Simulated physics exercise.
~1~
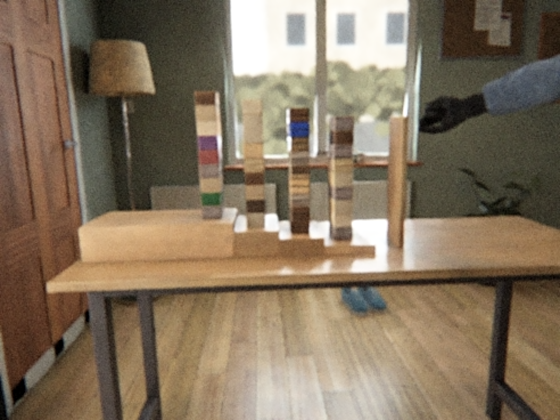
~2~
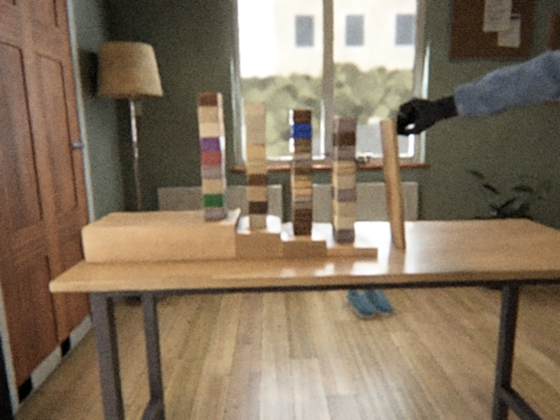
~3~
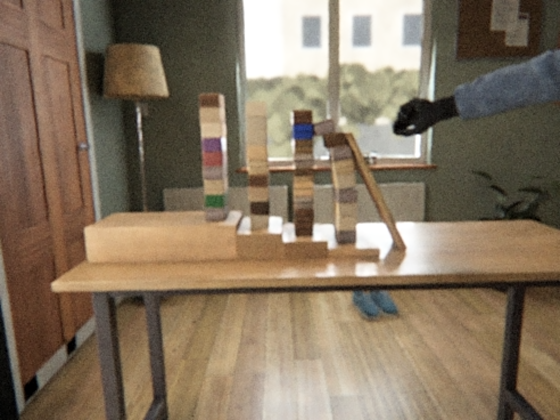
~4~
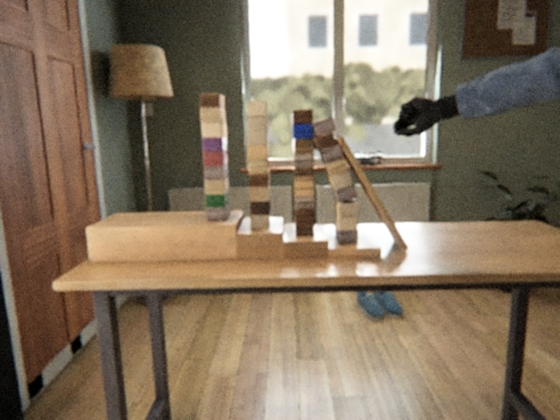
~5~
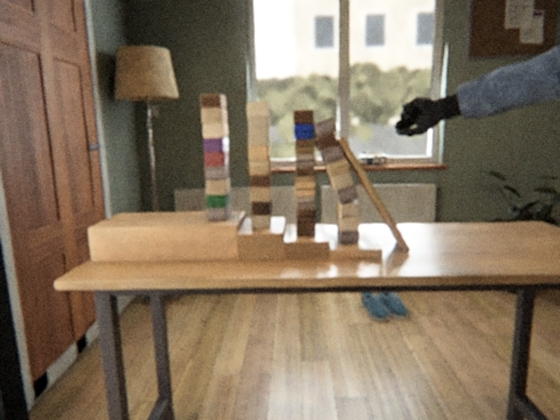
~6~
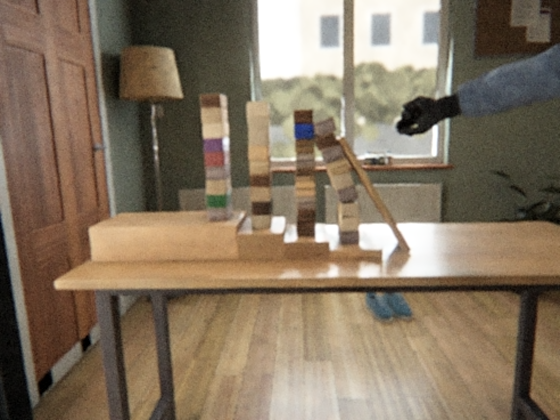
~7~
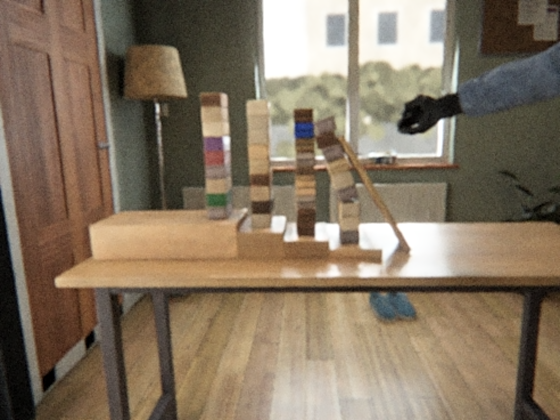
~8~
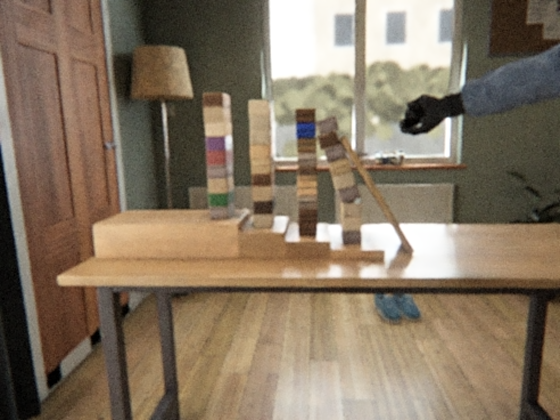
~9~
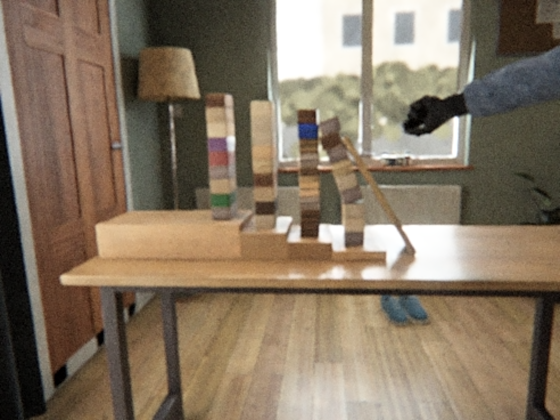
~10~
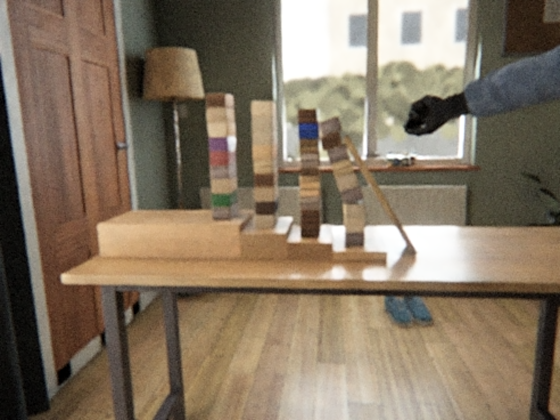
A gloved hand tips a board left into the nearest block stack, which leans but stays up.
